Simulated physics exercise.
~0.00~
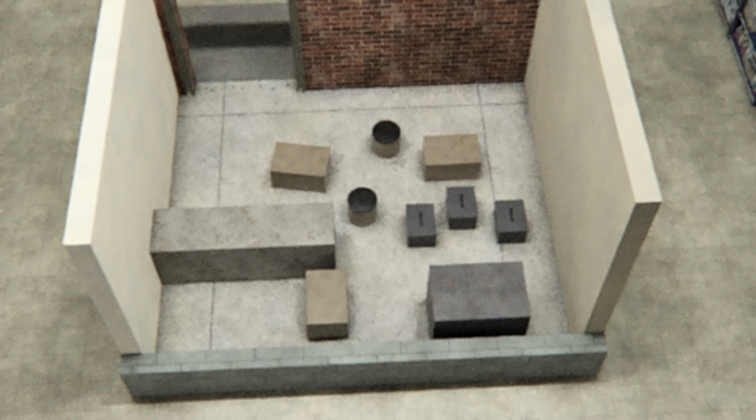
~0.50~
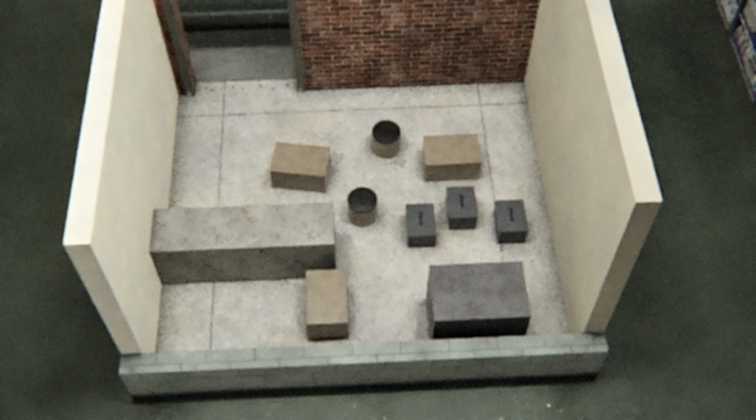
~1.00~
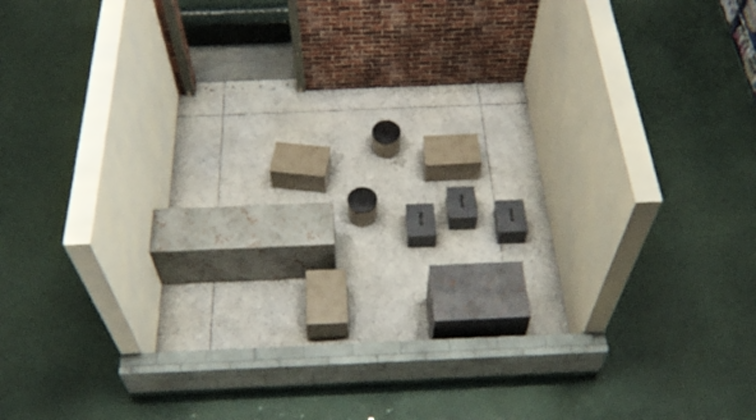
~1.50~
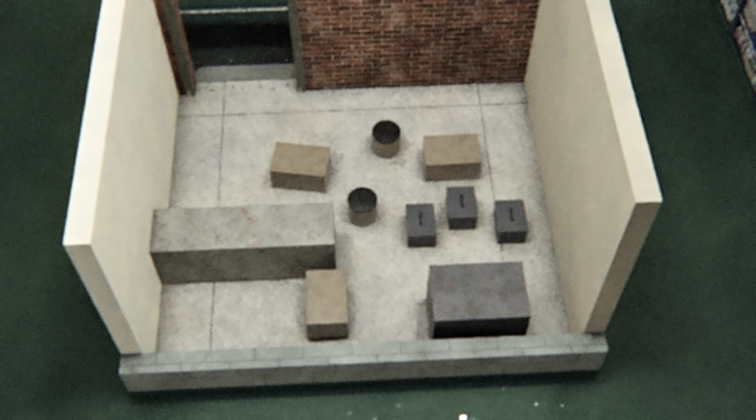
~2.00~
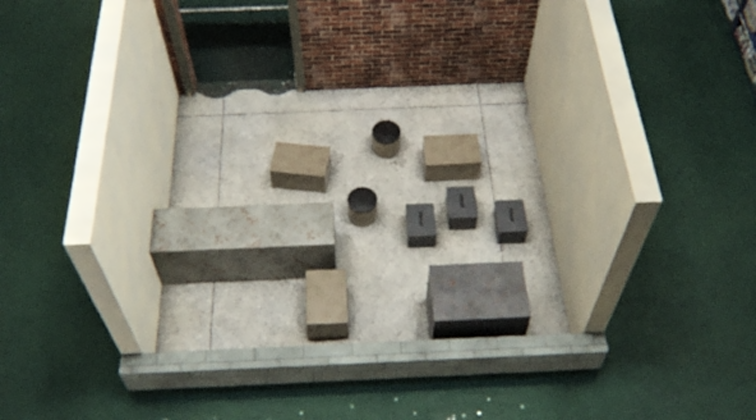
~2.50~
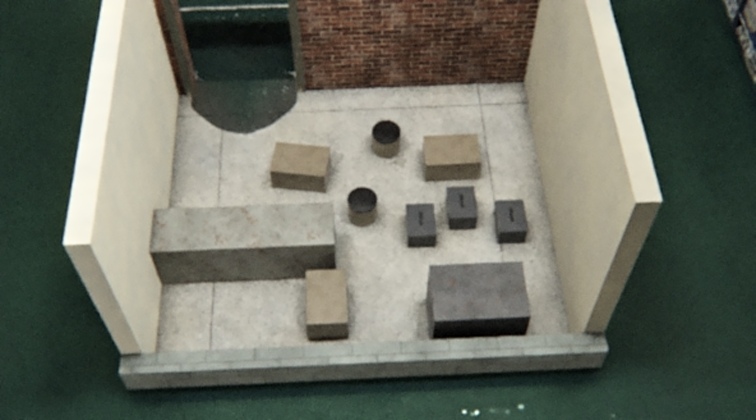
We see a small walled shop from above, with boxes, pails and a long counter, as the surrounding ground turns dark green and water spreads through the doorway onto the floor; the objects inside stay still.
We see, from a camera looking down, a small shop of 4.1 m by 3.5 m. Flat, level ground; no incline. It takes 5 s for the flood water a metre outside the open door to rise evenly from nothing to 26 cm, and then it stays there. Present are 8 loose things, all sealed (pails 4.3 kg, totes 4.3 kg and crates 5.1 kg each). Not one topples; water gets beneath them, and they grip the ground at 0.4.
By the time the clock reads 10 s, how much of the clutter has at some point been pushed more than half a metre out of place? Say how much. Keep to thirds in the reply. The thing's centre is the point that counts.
My answer: Two thirds or more.
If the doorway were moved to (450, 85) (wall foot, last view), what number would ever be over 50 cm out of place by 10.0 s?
That gives 8 of them.
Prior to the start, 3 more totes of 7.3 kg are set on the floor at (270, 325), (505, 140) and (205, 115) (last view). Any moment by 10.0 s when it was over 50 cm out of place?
Well, it goes below, above, above.
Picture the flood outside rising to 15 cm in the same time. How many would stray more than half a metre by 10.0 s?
You'd get 4 in that case.
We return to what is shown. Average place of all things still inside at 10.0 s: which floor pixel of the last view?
I'd put it around (468, 211).
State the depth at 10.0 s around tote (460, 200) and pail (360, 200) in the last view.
First about 18 cm, second about 18 cm.
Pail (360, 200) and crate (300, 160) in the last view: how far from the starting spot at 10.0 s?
They've ended up 200 cm and 250 cm away, in that order.
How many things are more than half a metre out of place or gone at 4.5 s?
That would be 1.
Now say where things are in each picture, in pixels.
A pail at (386, 131), on the bottom; a tote at (512, 215) rests on the ground; 0.0 m2 under water; 0 of 8 have shifted, in the first frame.
A pail at (386, 131) rests on the ground; a tote at (512, 215), on the bottom; water covers 0.0 m2; 0 of 8 have shifted, in the second frame.
A pail at (386, 131) rests on the ground; a tote at (512, 215), on the bottom; 0.0 m2 under water; 0 of 8 have shifted, in the third frame.
A pail at (386, 131), on the bottom; a tote at (512, 215), on the bottom; 0.0 m2 under water; 0 of 8 have shifted, in the fourth frame.
A pail at (386, 131) rests on the ground; a tote at (512, 215), on the bottom; water covers 0.0 m2; 0 of 8 have shifted, in the fifth frame.
A pail at (386, 131), on the bottom; a tote at (512, 215) rests on the ground; 0.5 m2 under water; 0 of 8 have shifted, in the sixth frame.
After 3.5 s 0 of 8 are over 50 cm from their spots; 0 afloat.
After 4.5 s 1 of 8 are over 50 cm from their spots; 1 afloat.
After 7.0 s 4 of 8 are over 50 cm from their spots; 2 afloat.
After 10.0 s 5 of 8 are over 50 cm from their spots, and 6 have been at some point; 7 afloat.
